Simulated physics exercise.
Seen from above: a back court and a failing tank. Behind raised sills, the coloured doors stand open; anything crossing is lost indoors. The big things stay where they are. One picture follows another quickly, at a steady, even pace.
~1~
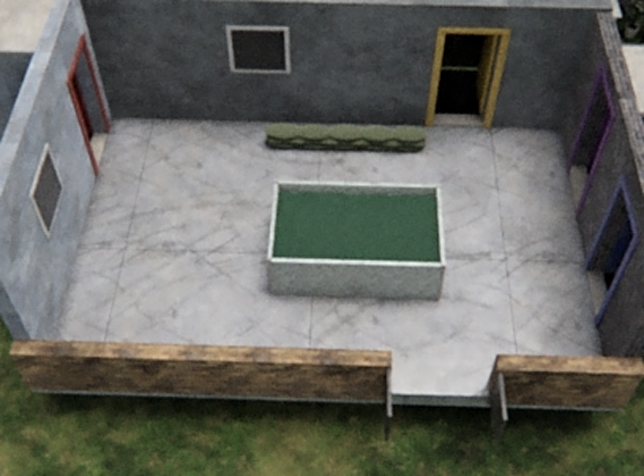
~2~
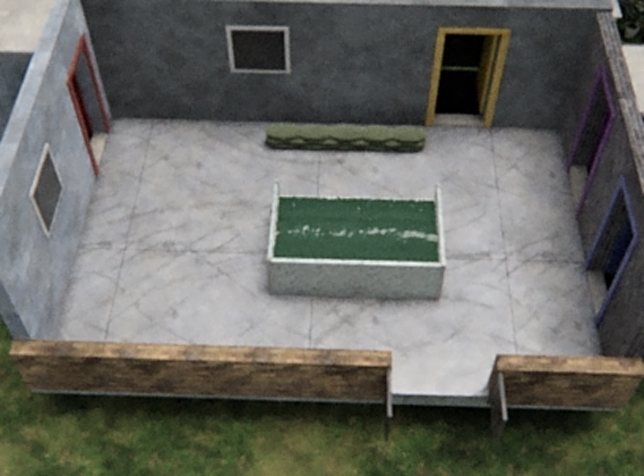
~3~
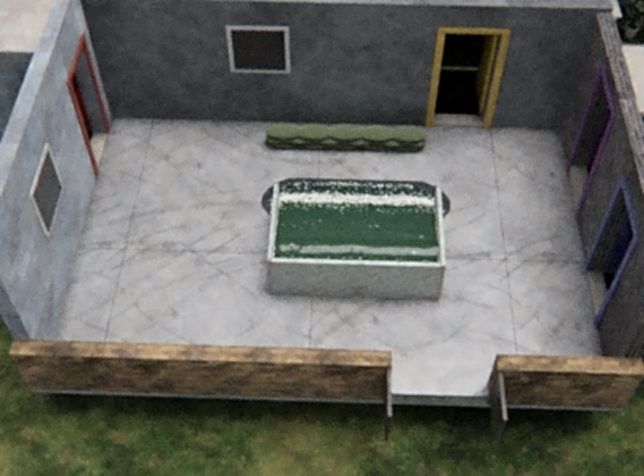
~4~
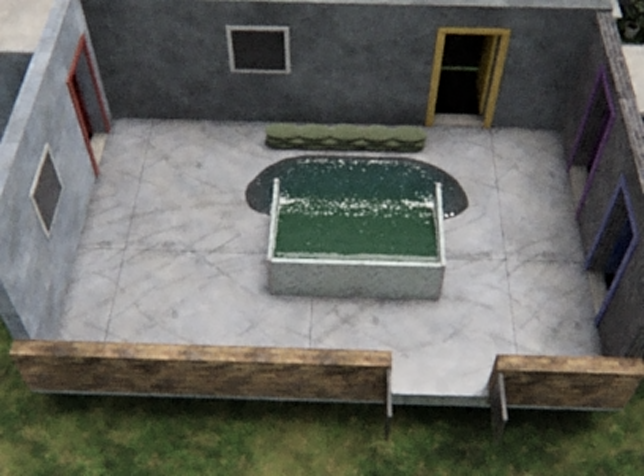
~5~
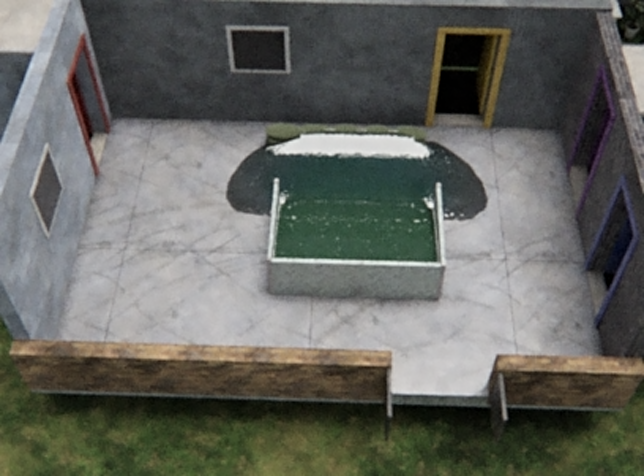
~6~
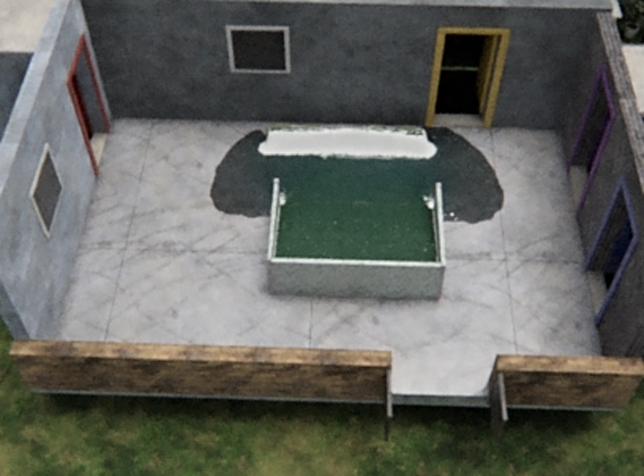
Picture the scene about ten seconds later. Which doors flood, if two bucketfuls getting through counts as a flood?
The red door floods; the yellow door floods; the blue door floods; the purple door does not flood.
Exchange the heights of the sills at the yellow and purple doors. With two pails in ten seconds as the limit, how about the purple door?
Purple exceeds the limit.
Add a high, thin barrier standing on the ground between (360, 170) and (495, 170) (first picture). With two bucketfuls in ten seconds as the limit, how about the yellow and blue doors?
After that, yellow misses the mark and blue tops the limit.
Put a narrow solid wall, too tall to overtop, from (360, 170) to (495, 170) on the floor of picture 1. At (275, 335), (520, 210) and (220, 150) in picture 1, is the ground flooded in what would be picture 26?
Results in order: Bone-dry / swamped / swamped.
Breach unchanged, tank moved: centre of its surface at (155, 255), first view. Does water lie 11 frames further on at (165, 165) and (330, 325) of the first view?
Point 1: Soaked through; point 2: Not wet.
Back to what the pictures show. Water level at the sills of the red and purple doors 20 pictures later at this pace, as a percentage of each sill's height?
First 560 percent, then 80 percent.
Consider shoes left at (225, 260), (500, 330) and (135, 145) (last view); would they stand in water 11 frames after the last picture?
In turn, the points end up high and dry, high and dry and soaked.
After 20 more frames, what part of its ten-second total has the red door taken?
Close to 50 %.
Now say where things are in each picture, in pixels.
The tank at (357, 225) is whole and still, in the first frame.
The front is at a hidden place, out from the gap on the tank's far side, in the second frame.
Water pours out on the tank's far side and has run to (269, 196), in the third frame.
Water pours out on the tank's far side and has run to (256, 185), in the fourth frame.
Water pours out on the tank's far side and has run to (256, 156), in the fifth frame.
The front is at (442, 128), out from the gap on the tank's far side, in the sixth frame.
A moment on, water covers 30 % of the floor; the red door not reached, the yellow door over two buckets in, the blue door not reached, the purple door not reached.
Next, water covers 40 % of the floor; the red door under two buckets in, the yellow door over two buckets in, the blue door not reached, the purple door wet at the sill, nothing in.
Then, water covers 60 % of the floor; the red door far over two buckets in, the yellow door over two buckets in, the blue door wet at the sill, nothing in, the purple door under two buckets in.
Later, water covers 85 % of the floor; the red door far over two buckets in, the yellow door over two buckets in, the blue door under two buckets in, the purple door under two buckets in.
In the end, water covers 95 % of the floor; the red door far over two buckets in, the yellow door over two buckets in, the blue door over two buckets in, the purple door under two buckets in.
